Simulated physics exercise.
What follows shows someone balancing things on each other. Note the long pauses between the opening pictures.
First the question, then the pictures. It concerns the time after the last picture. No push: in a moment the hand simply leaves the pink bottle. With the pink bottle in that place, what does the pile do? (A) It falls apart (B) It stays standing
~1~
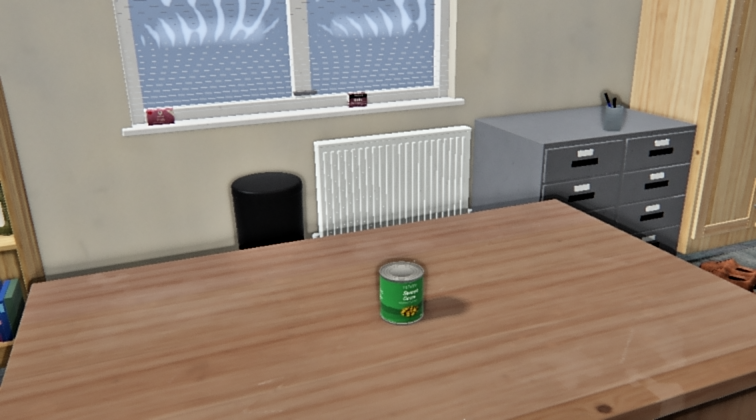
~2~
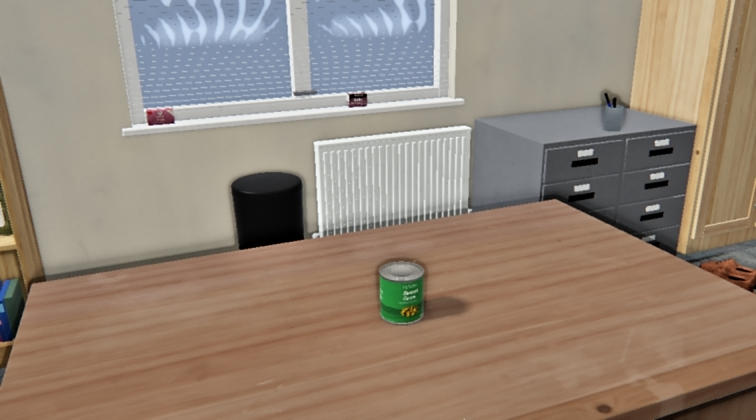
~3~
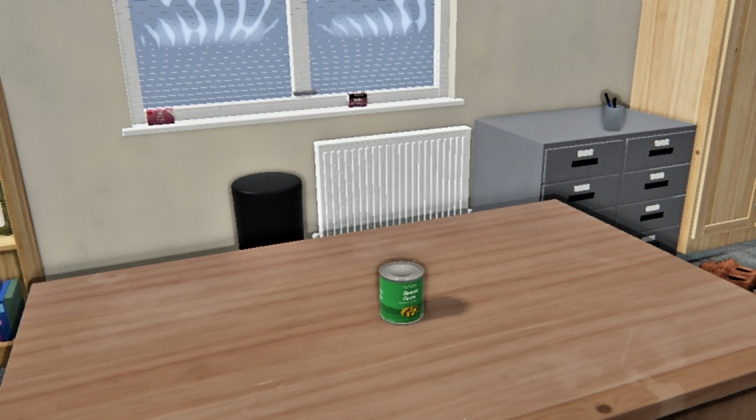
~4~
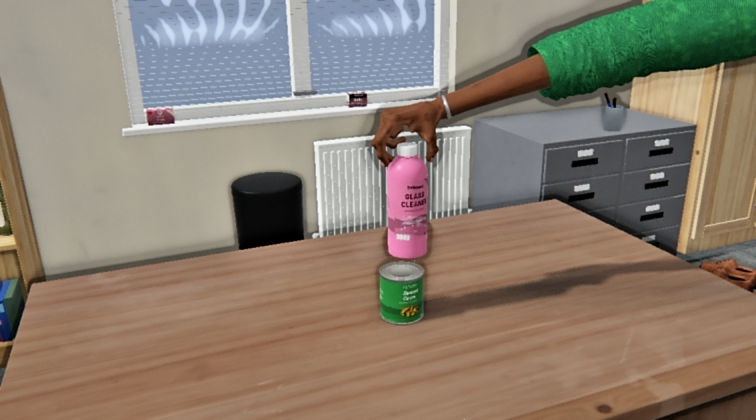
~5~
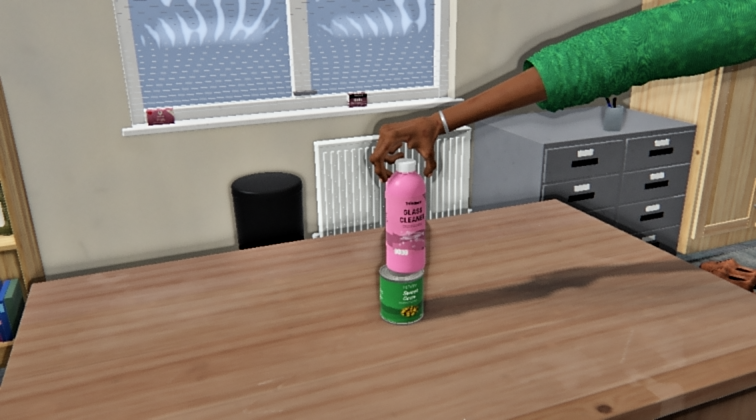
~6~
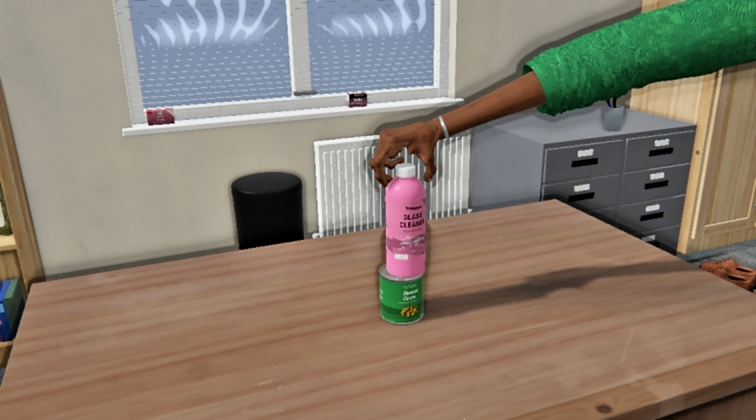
Option B: It stays standing.
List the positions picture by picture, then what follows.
In the first frame, the last thing is not in view yet; green pot (402, 293).
In the second frame, the last thing is not in view yet; green pot (402, 293).
In the third frame, the last thing is not in view yet; green pot (402, 293).
In the fourth frame, still above its spot; pink bottle (408, 199); green pot (402, 293).
In the fifth frame, still above its spot; pink bottle (406, 215); green pot (402, 293).
In the sixth frame, in place under the hand; pink bottle (406, 220); green pot (402, 293).
Then, 0.20 s later than the last frame, all is still.
Then, 0.60 s later than the last frame, pink bottle resting near (406, 220).
When it is over, both as before. End places, in pixels of the last picture, pink bottle near (406, 220). The pile holds.
